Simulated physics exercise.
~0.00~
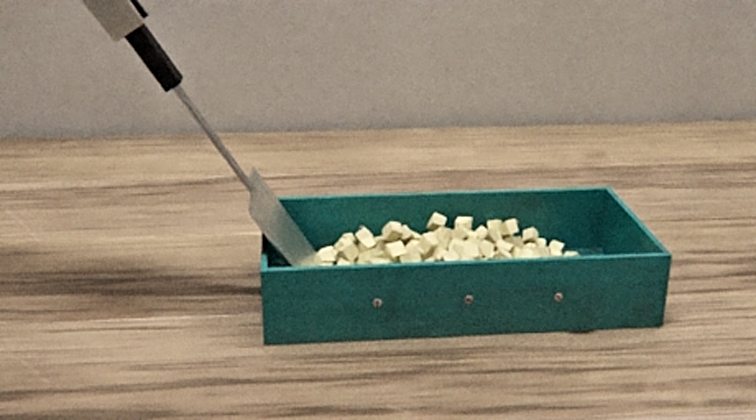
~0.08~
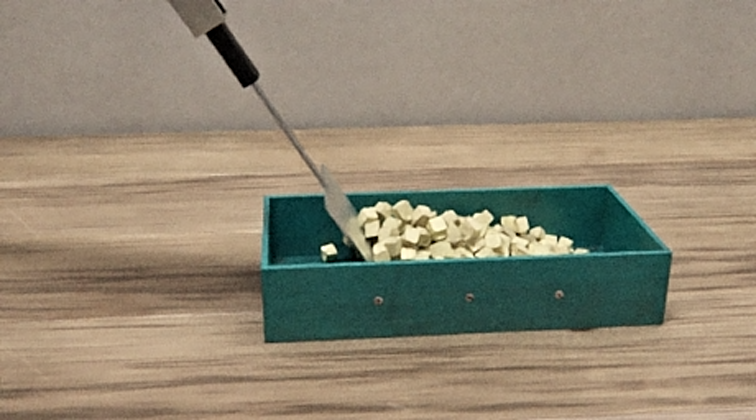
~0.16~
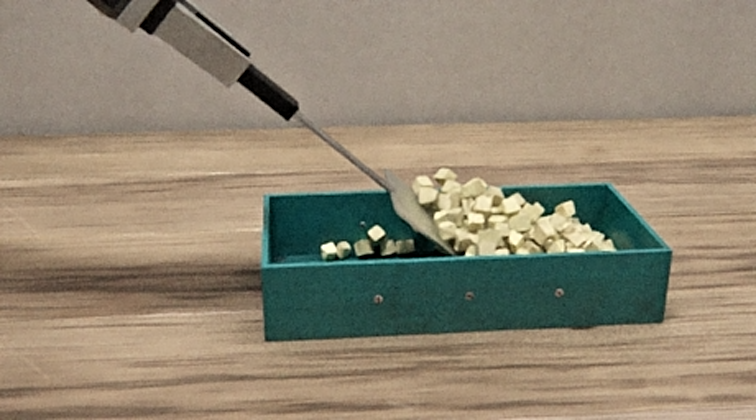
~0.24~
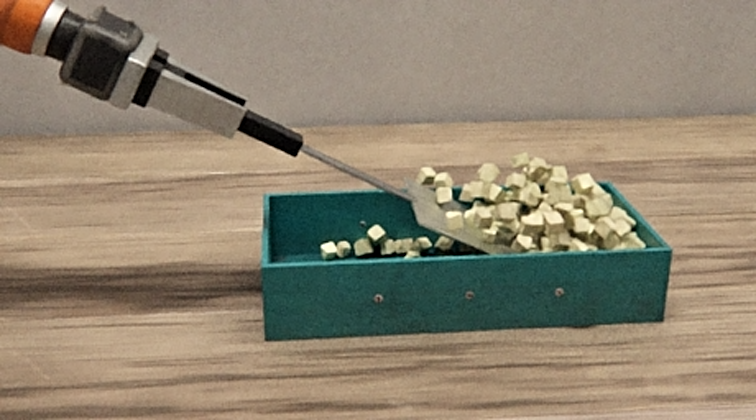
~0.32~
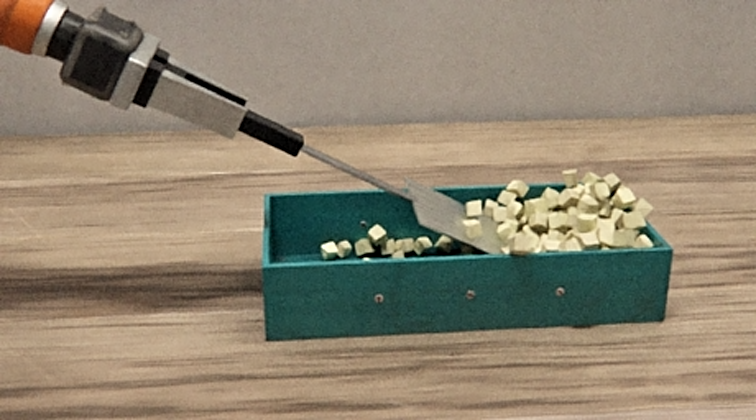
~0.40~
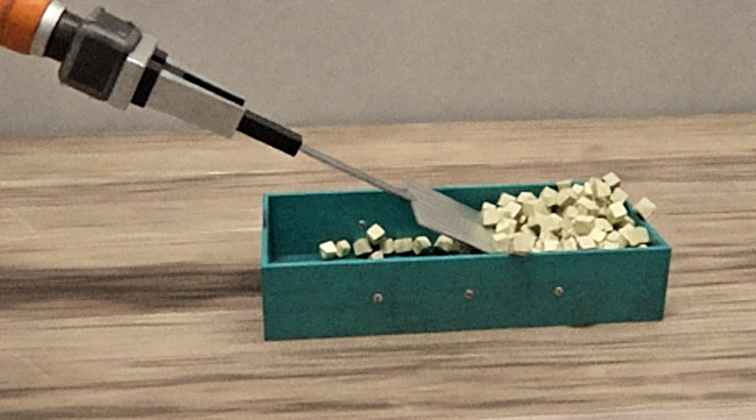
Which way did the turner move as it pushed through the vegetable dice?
The turner moved to the right, pushing most of the dice toward the right end of the trough.
